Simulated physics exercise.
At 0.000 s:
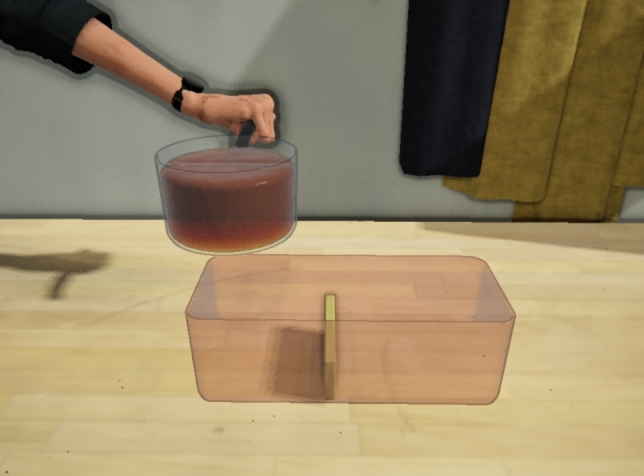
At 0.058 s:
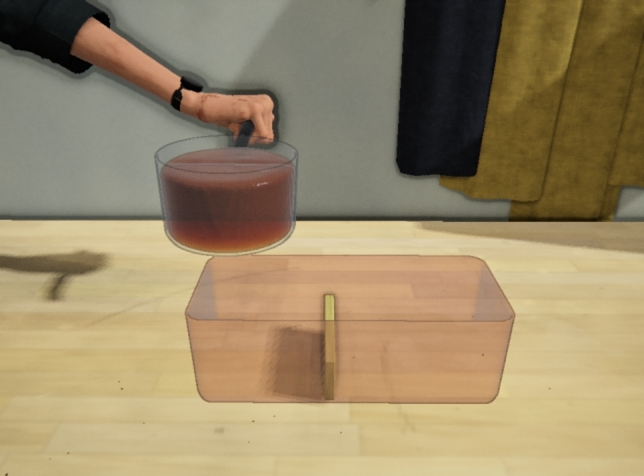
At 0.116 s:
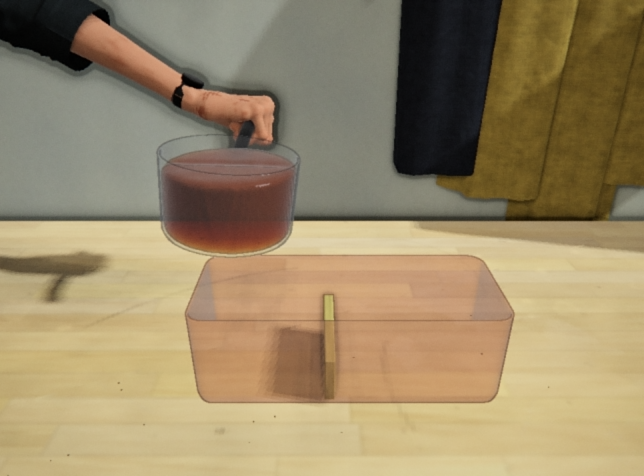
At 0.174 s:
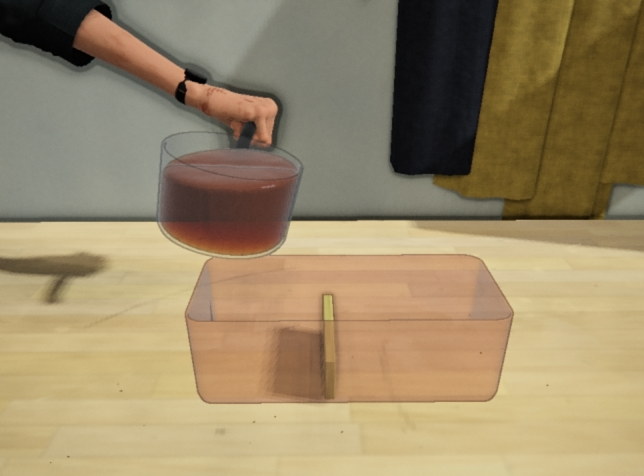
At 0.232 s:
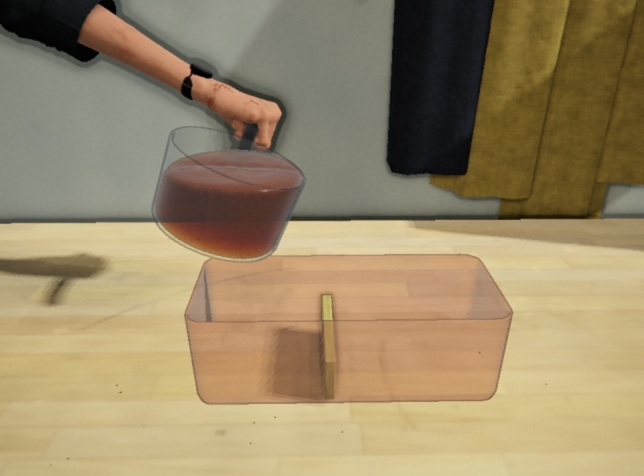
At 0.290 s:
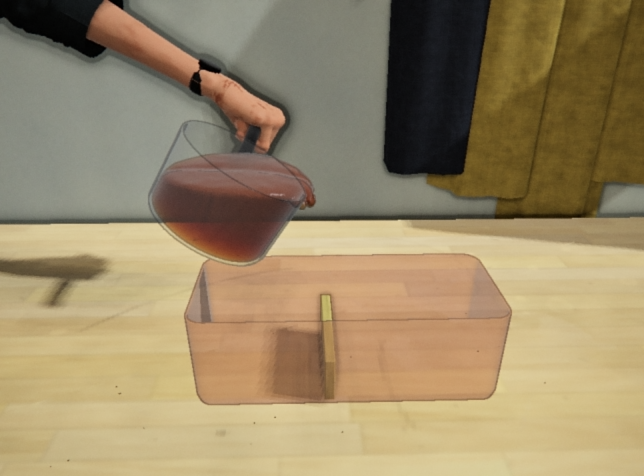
A hand tilts a clear saucepan of reddish-brown tea rightward until some passes its rim.
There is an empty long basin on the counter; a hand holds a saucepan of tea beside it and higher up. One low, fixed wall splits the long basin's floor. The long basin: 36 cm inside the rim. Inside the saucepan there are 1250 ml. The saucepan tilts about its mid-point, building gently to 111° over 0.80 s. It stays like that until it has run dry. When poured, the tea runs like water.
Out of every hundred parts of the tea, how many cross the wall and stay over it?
About 66 in every hundred.
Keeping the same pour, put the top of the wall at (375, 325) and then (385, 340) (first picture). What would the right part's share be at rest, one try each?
Around 10 and 20 percent, in that order.
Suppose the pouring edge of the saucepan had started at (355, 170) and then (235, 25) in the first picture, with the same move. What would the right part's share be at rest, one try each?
First 95, then 45 per cent.
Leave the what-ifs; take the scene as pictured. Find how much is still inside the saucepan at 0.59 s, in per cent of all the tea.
Some 34 % of it is still there.
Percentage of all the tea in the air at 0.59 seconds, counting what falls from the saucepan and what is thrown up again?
Roughly 28 percent.
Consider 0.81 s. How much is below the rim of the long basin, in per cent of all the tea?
Value: Approx. 90 %.
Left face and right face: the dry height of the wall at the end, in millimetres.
Close to 36 mm left and close to 26 mm right.
Then, 0.59 s in, the tilt is 94° and 34 per cent is still to pour, 1 is left of the wall and 36 right of it.
Then, 0.81 s in, the tilt is 111° and 6 per cent is still to pour, 25 is left of the wall and 65 right of it.
Then, 1.05 s in, the tilt is 111° and 0 per cent is still to pour, 33 is left of the wall and 65 right of it.
Then, 1.30 s in, the tilt is 111° and 0 per cent is still to pour, 34 is left of the wall and 66 right of it.
Finally, 34 per cent lies left of the wall, 66 right of it and 1 outside.
